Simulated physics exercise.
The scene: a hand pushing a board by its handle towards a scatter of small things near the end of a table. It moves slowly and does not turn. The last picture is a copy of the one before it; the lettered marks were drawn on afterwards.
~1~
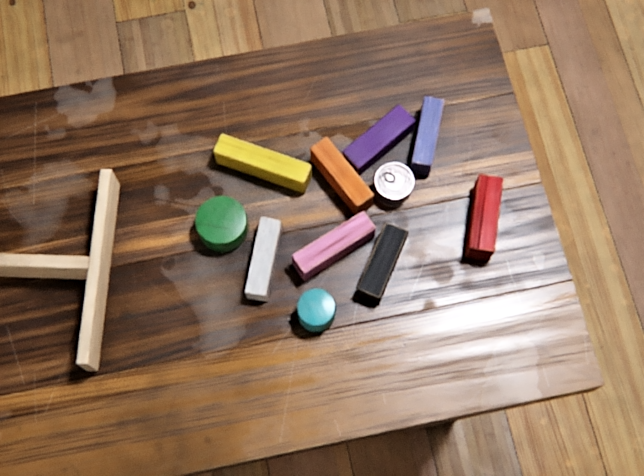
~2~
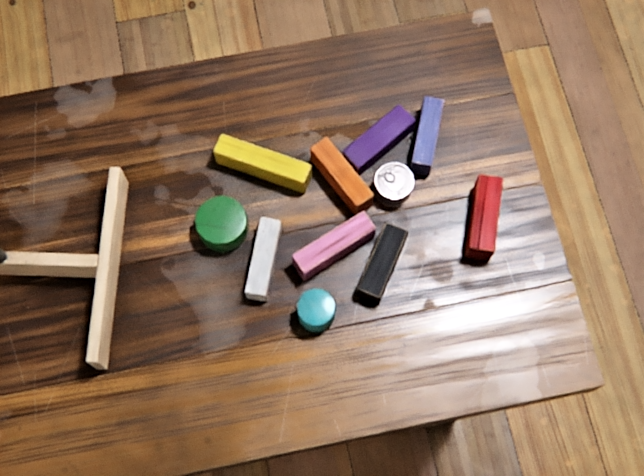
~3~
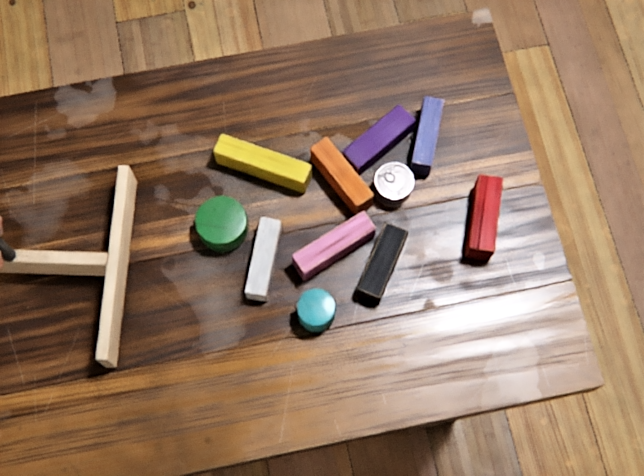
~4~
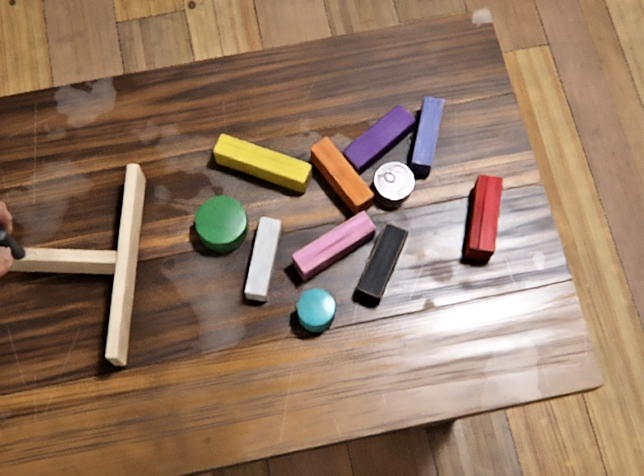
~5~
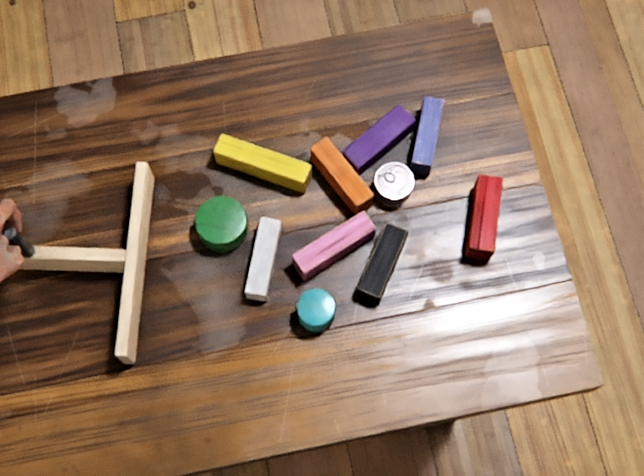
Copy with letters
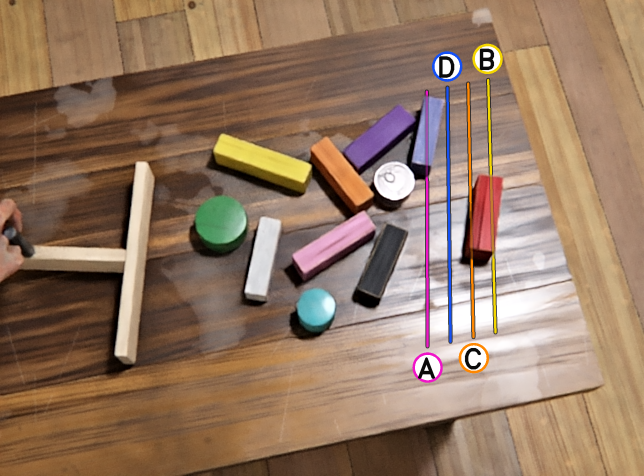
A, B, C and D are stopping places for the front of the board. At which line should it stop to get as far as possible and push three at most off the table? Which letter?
No fourth one falls up to C.
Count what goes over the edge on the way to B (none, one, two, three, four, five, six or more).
In all, five.
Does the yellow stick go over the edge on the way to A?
By then, no.
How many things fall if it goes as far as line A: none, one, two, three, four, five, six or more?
In all, none.
On the copy, A at (427, 213); B at (492, 200); C at (471, 204); D at (449, 209).
On C. First, board (255, 231); yellow stick (281, 149); white bar (298, 262).
Then, board (376, 208); blue bar (453, 126); grey tin (461, 180).
Finally, board (472, 189); blue bar over the edge; red stick over the edge; three fallen.
By contrast, A is within the limit but short; B drops five; D is within the limit but short.
